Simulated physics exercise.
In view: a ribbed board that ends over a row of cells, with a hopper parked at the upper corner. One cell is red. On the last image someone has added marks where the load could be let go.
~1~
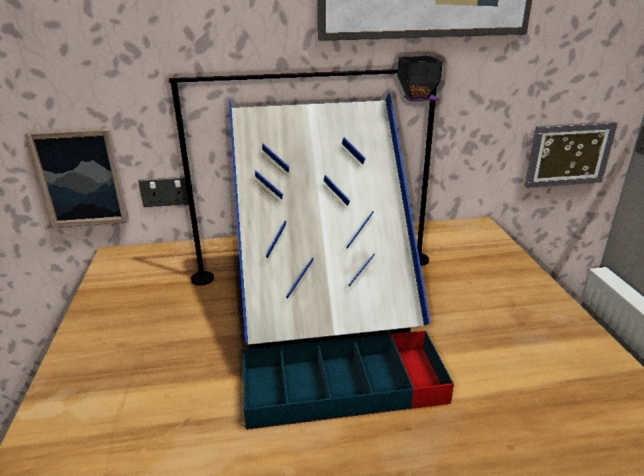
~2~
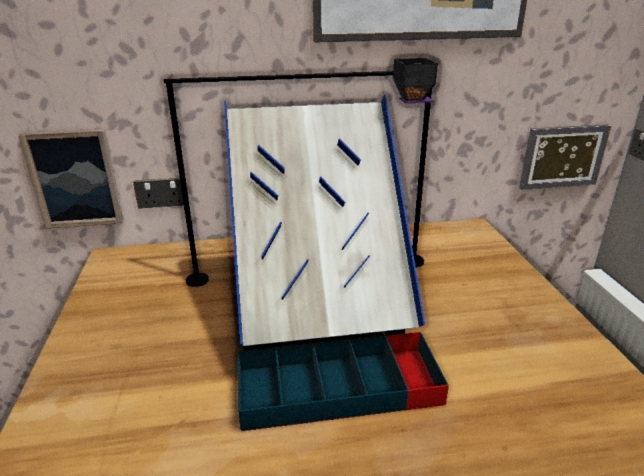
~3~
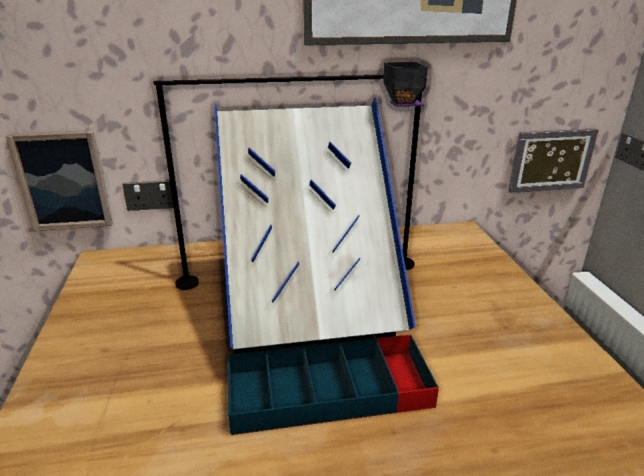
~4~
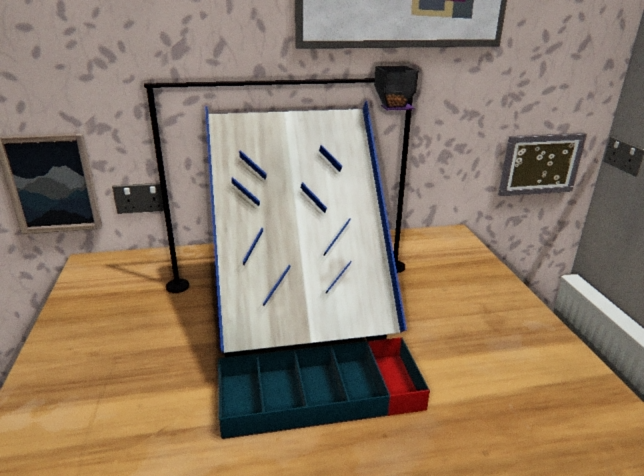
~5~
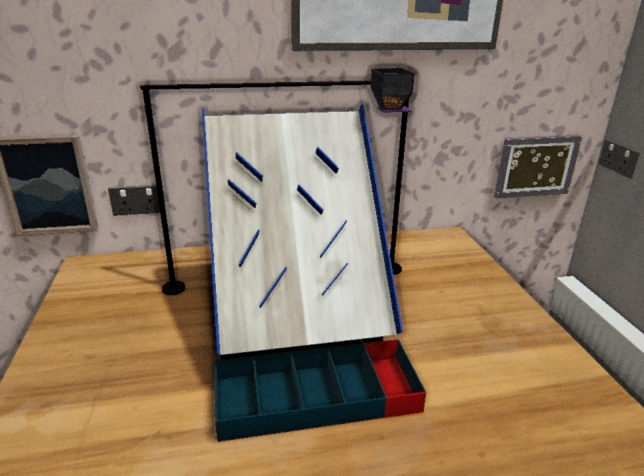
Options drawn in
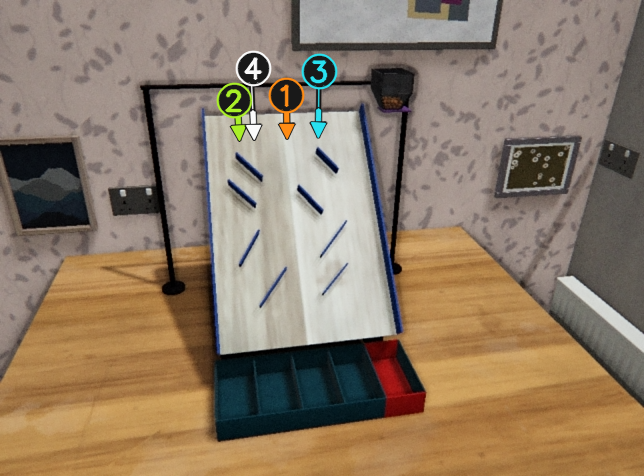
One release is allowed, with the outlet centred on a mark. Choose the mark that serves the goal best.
Take 3.
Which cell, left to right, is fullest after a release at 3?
It is the fifth one.
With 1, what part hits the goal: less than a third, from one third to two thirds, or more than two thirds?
It is less than a third.
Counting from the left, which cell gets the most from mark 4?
The third.
On the marked copy, mark 1 meets the board at (286, 133); mark 2 meets the board at (239, 135); mark 3 meets the board at (318, 132); mark 4 meets the board at (253, 134).
For mark 1, a stray few in the red cell, nearly all in other cells, a stray few outside the box.
For mark 2, none in the red cell, nearly all in other cells, a stray few outside the box.
For mark 3, about two thirds in the red cell, about a quarter in other cells, a small part outside the box.
For mark 4, none in the red cell, nearly all in other cells, a stray few outside the box.
